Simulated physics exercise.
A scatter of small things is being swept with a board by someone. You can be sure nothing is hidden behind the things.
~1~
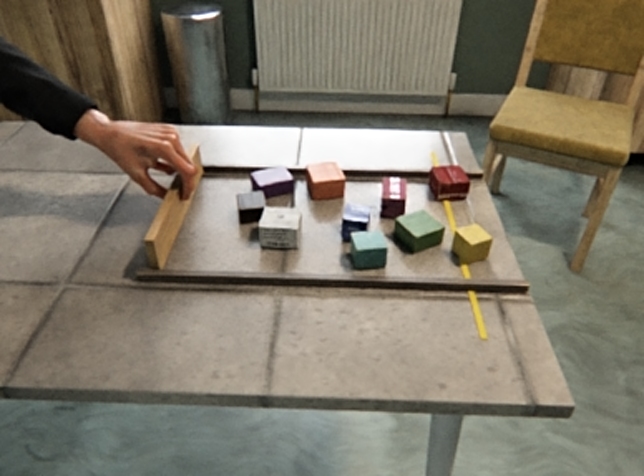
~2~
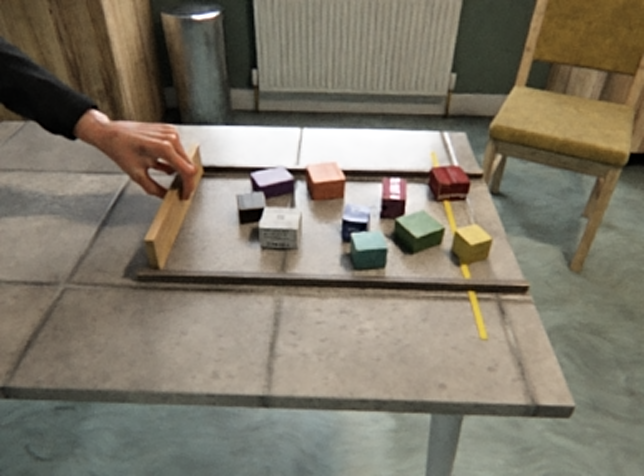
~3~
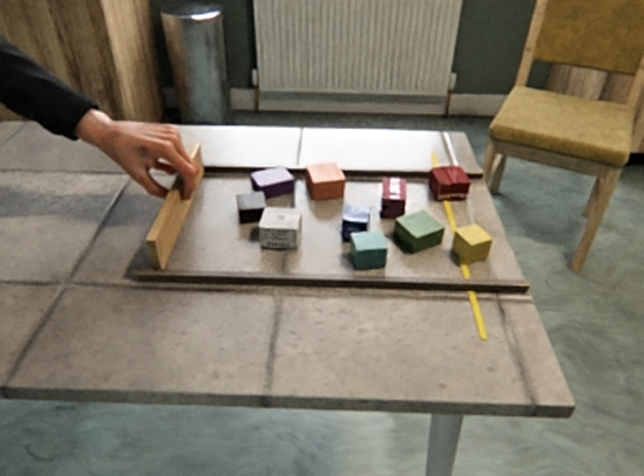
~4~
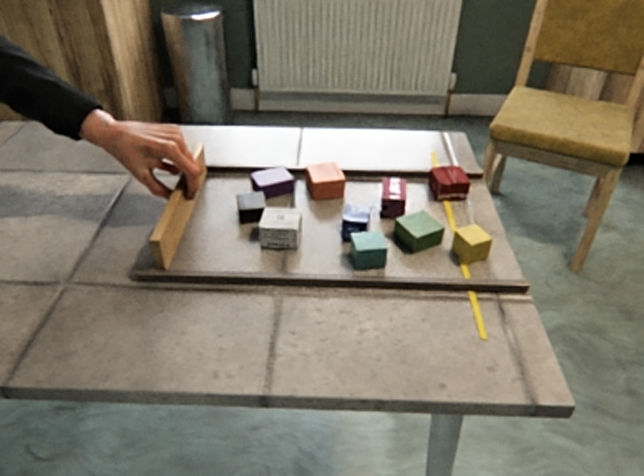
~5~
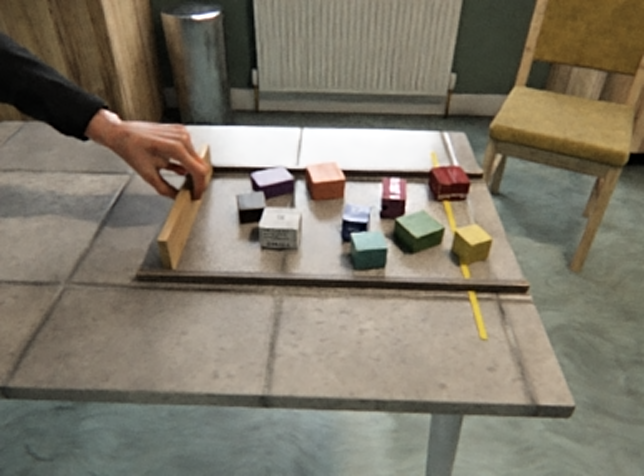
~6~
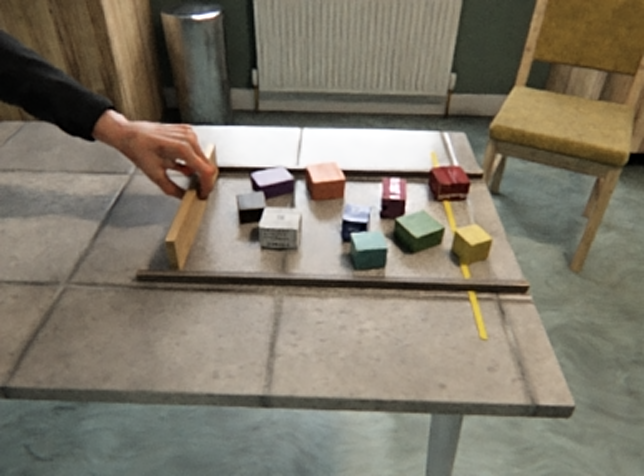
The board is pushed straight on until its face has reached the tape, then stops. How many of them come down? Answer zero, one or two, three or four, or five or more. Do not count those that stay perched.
Three or four.
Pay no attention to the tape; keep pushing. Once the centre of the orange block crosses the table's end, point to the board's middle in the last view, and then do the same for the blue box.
Approx. (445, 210) / approx. (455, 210) for the other.
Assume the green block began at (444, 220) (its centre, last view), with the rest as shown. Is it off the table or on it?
From that start, the object then does not stay.
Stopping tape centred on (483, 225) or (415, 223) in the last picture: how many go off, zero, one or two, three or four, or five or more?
Taking the two places in turn, it's 5 or more; one to two.
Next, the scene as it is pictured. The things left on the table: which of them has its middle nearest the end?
Ending up nearest is the blue box.
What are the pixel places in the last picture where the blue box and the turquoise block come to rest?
Look around (506, 222) for the first and around (481, 255) for the second.
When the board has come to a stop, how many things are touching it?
In total, 4.
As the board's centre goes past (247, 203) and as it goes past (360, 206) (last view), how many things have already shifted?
The first number is 2, the next one 9.
Early on, none off yet; yellow block at rest near (471, 244); red box at rest near (449, 183); green block at rest near (419, 231).
Finally, the number that fall off is three or four; lost, orange block, pink box, green block and red box.
